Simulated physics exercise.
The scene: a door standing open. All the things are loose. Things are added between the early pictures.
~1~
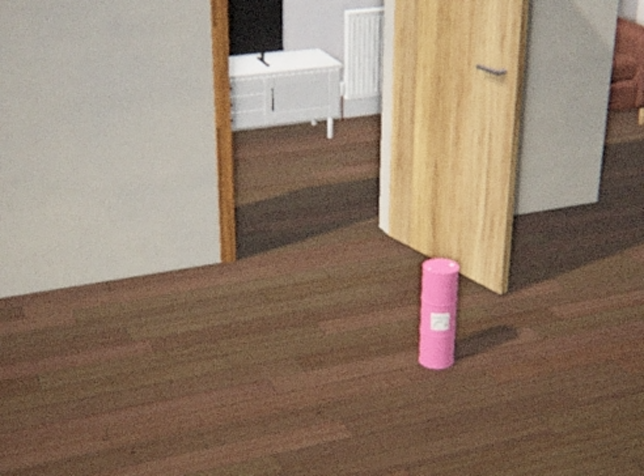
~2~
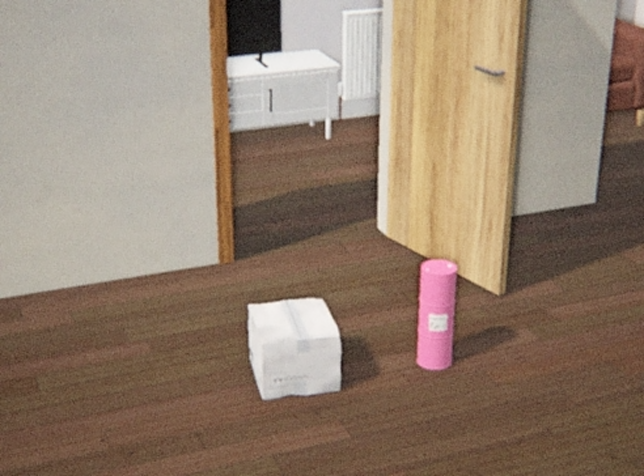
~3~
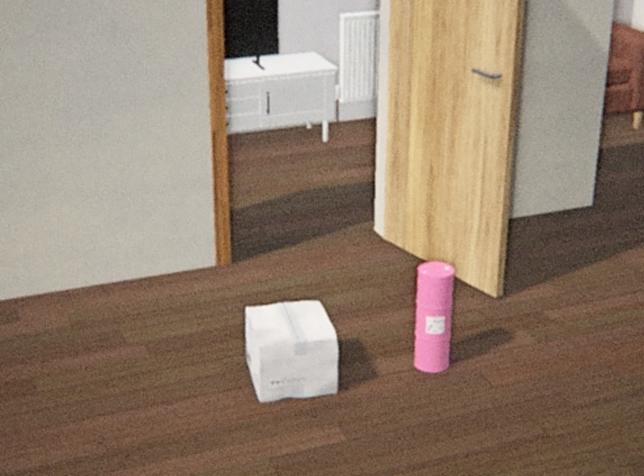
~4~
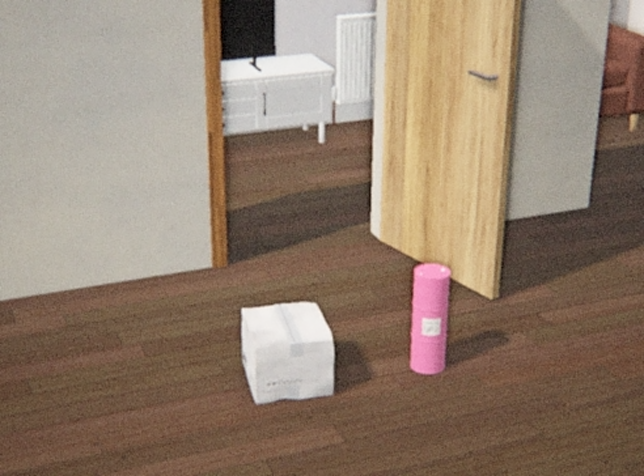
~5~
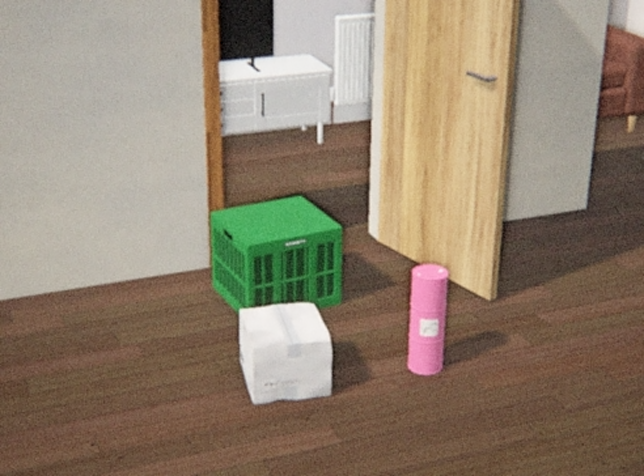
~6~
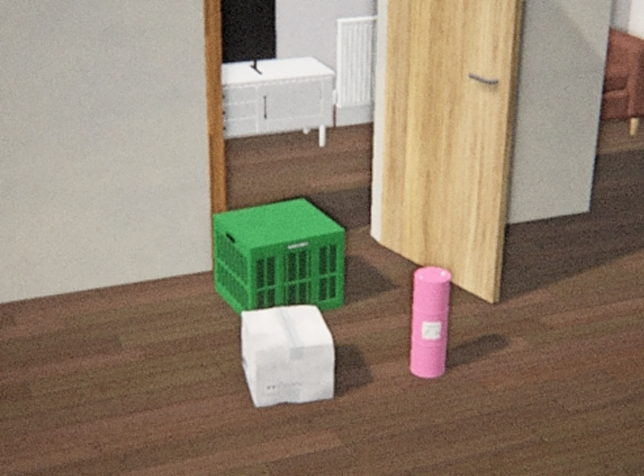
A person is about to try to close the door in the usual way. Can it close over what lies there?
Outcome: The door is blocked.
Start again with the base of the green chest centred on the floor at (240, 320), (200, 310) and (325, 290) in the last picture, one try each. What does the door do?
In the first case it closes; in the second case it closes; in the third case it stops short.
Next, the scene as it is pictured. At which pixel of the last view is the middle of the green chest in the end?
At about (245, 256).
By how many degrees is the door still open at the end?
About 40°.
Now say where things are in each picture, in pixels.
The first frame shows door wide open and still; pink canister (439, 314).
The second frame shows door wide open and still; pink canister (437, 315); white box (294, 347).
The third frame shows door wide open and still; pink canister (434, 317); white box (291, 350).
The fourth frame shows door wide open and still; pink canister (430, 319); white box (287, 351).
The fifth frame shows door wide open and still; pink canister (428, 320); white box (285, 352).
The sixth frame shows door wide open and still; green chest (278, 261); pink canister (430, 323).
Then, 0.70 s past the last view, door 70° open.
Then, 1.10 s past the last view, door 46° open; green chest displaced a little near (262, 259).
Finally, door 40° open; moved from the start, green chest; the other 2 still in place. Final places as the last picture's camera would see them, green chest near (245, 256).
